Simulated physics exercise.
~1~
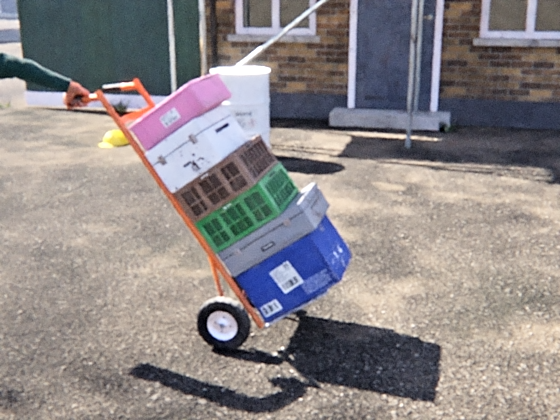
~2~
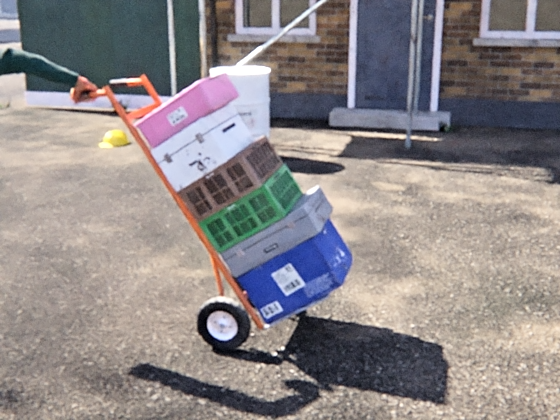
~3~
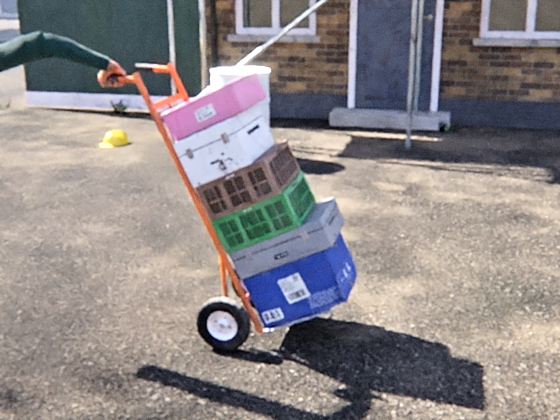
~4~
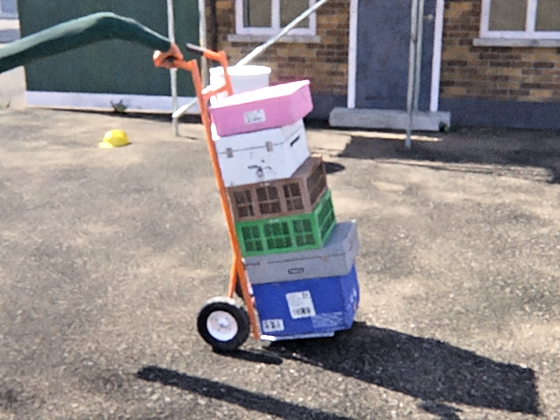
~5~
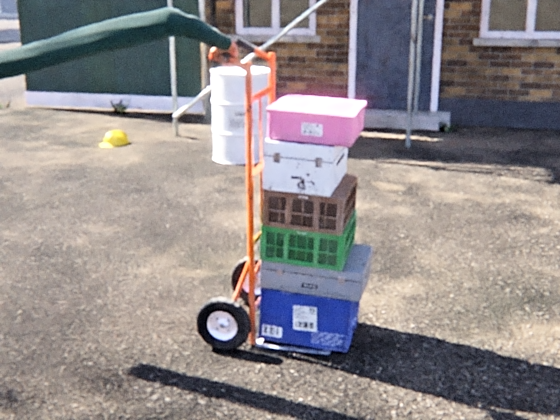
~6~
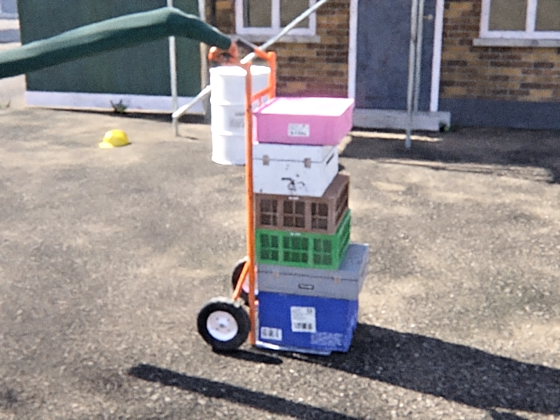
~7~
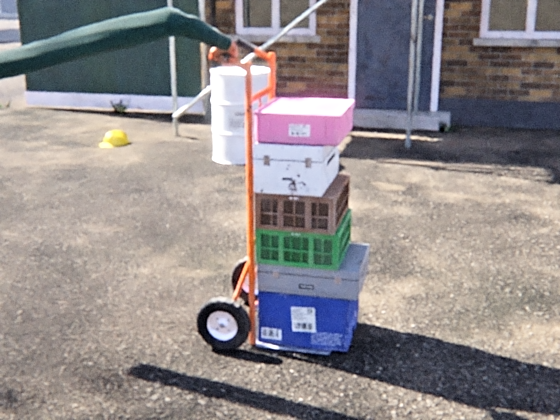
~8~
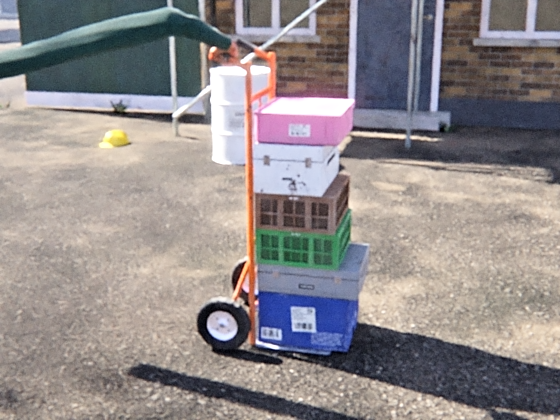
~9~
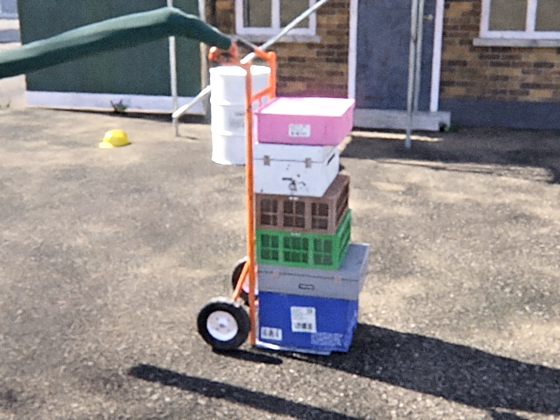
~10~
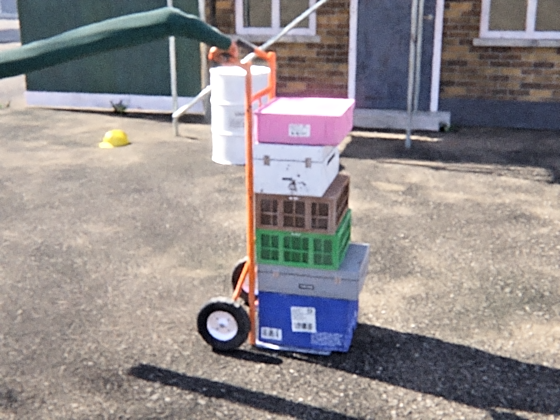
A green-sleeved arm tips a loaded orange hand truck upright, and its stacked boxes stay standing.
